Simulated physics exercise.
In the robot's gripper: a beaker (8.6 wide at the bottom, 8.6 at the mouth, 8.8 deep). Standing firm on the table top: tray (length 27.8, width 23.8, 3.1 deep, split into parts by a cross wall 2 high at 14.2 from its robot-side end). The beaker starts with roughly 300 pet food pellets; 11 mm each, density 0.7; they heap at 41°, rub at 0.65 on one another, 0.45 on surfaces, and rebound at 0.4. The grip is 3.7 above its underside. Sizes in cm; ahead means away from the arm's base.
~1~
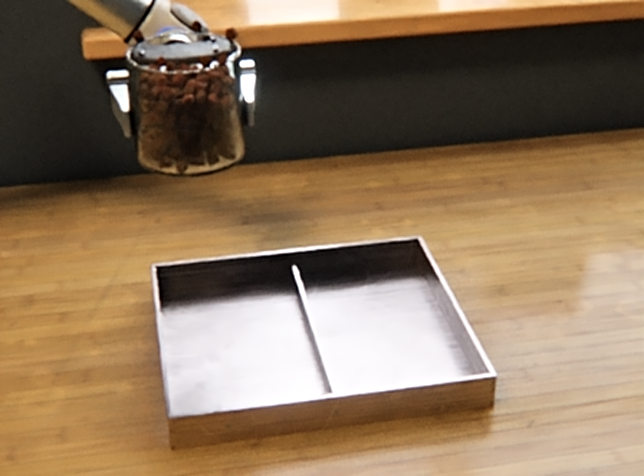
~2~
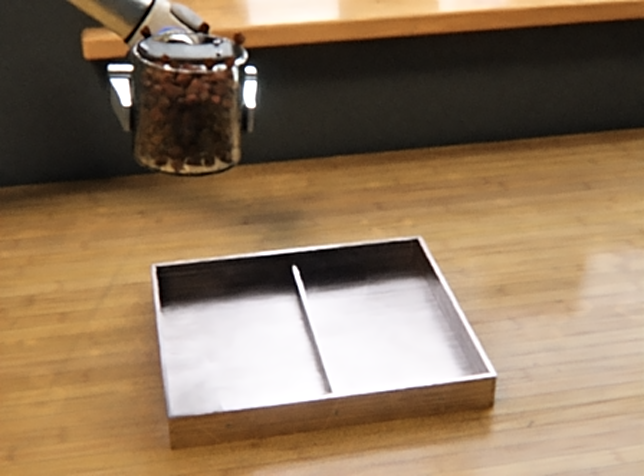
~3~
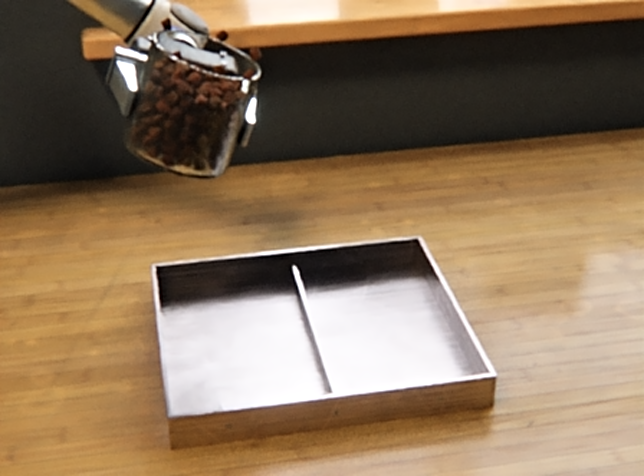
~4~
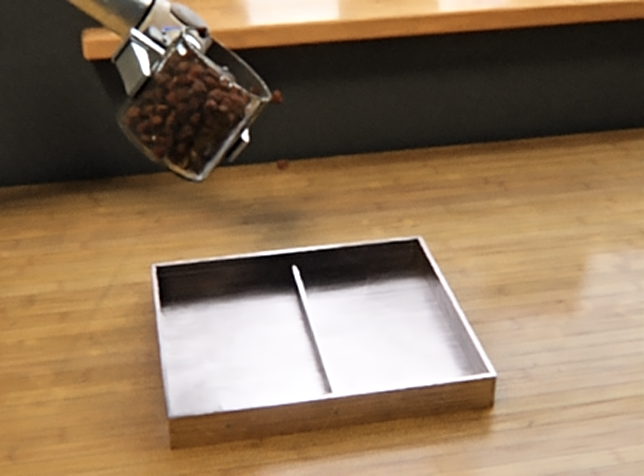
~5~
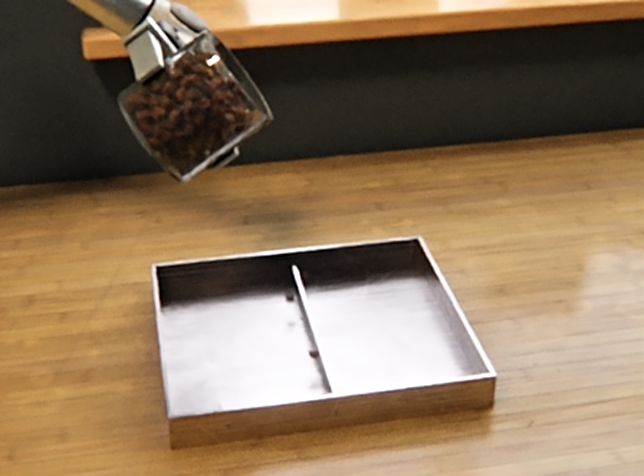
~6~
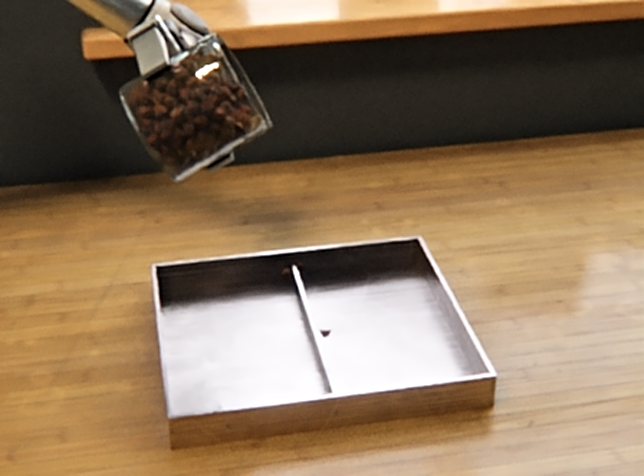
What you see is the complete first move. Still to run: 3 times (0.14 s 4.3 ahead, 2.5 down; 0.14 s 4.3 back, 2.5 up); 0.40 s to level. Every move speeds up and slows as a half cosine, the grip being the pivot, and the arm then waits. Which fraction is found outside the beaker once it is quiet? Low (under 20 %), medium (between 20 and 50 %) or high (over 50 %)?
Answer: Low; under 20 % of the pet food pellets finish outside the beaker.
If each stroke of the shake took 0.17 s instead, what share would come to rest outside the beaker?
In that case some 5 per cent.
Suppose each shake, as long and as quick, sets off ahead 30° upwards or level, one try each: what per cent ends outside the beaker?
About 45 and 25 per cent.
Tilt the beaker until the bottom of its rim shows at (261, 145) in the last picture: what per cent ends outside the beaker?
Some 45 per cent.
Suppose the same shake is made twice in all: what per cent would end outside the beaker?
Then about 10 per cent.
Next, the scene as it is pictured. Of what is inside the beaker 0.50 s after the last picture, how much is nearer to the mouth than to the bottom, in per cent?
Roughly 40 per cent.
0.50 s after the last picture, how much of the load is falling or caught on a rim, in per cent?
Roughly 2 per cent.
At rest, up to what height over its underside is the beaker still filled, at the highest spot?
Roughly 9.0 cm.
Then, 0.50 s later, tilted 62° forward, highest piece 27 above the table; 276 in the beaker, 18 in the far-side part, 1 in the robot-side part, 6 in flight or on a rim.
Then, 0.99 s later, tilted 42° forward, highest piece 28 above the table; 269 in the beaker, 23 in the far-side part, 5 in the robot-side part, 2 on the table or floor, 2 in flight or on a rim.
Then, 1.44 s later, level, highest piece 30 above the table; 268 in the beaker, 24 in the far-side part, 7 in the robot-side part, 2 on the table or floor.
Then, 2.49 s later, level, highest piece 30 above the table; 268 in the beaker, 24 in the far-side part, 7 in the robot-side part, 2 on the table or floor.
At rest, 268 in the beaker, 24 in the far-side part, 7 in the robot-side part, 2 on the table or floor. That is 11 % outside the beaker.
